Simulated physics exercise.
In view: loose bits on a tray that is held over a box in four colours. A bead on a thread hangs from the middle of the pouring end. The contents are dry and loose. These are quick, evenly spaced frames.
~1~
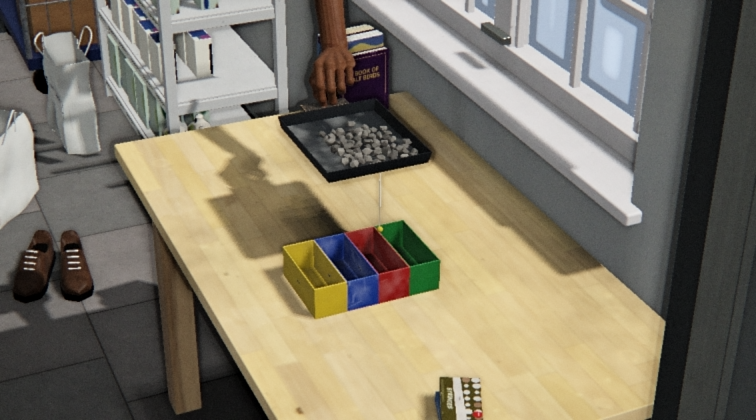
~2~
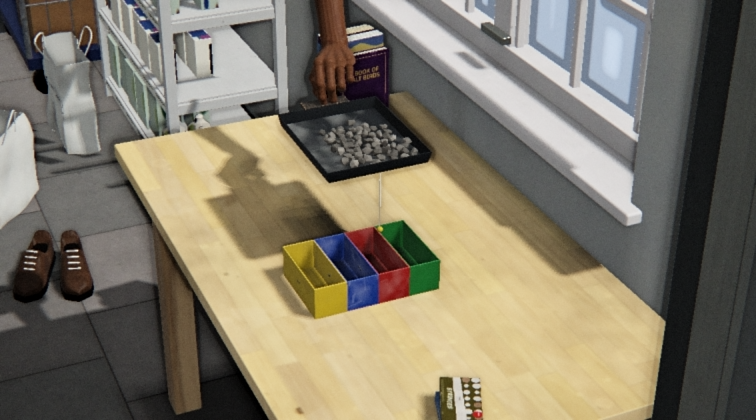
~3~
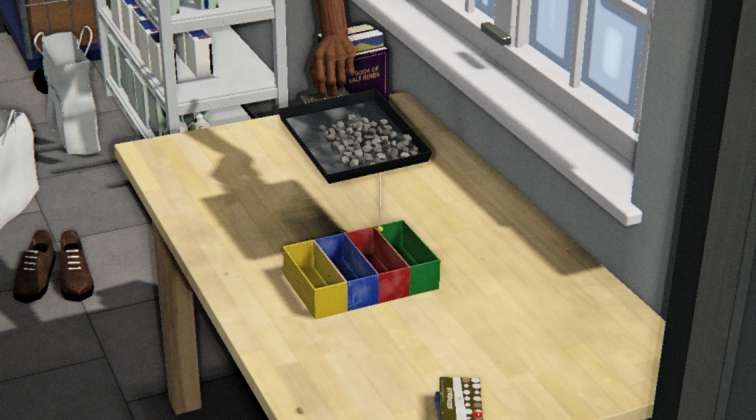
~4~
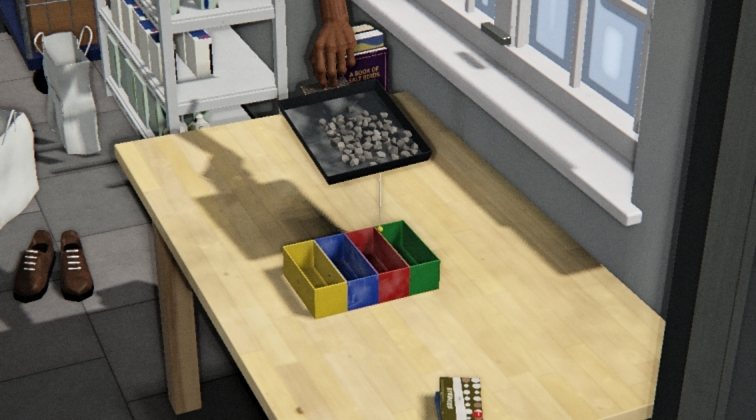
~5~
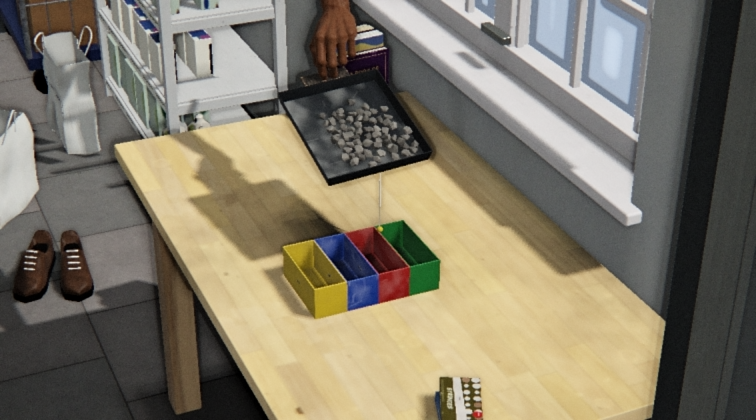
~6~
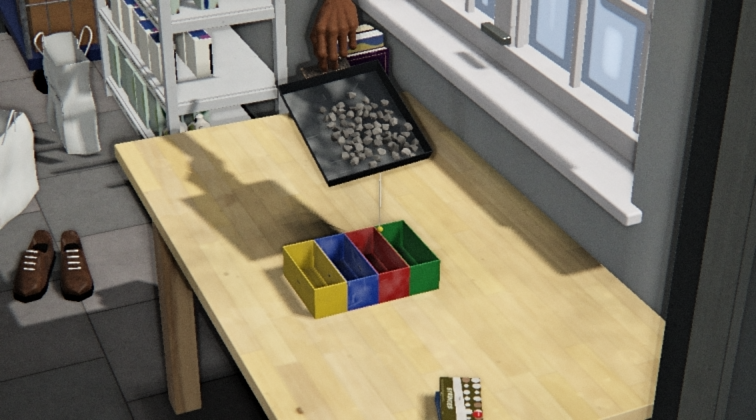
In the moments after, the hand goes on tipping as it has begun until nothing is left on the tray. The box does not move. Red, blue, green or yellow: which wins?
The blue one ends fullest.
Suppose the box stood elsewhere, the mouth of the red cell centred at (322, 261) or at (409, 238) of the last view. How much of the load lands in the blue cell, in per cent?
Near 0 % and 30 %.
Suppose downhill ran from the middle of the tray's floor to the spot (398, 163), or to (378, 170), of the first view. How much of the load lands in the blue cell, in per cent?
Roughly 0 per cent, and 10 per cent.
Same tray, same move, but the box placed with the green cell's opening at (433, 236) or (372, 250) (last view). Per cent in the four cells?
In turn 100 and 90 in a hundred.
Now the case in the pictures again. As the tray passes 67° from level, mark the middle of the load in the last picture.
Roughly at (369, 158).
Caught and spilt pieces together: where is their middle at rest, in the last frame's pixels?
Around (360, 283).
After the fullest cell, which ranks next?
In second place: The red cell.
Soon after the last picture, tray tipped steeply; all on the tray.
A little later, tray tipped past a quarter turn; about a third on the tray; about a quarter in the blue cell; a small part in the red cell; a stray few in the green cell; about a quarter falling or outside the box.
Later still, tray tipped past a quarter turn; about half in the blue cell; about a third in the red cell; a small part in the green cell; a stray few in the yellow cell.
At rest, tray tipped past a quarter turn; about half in the blue cell; about a third in the red cell; a small part in the green cell; a stray few in the yellow cell.
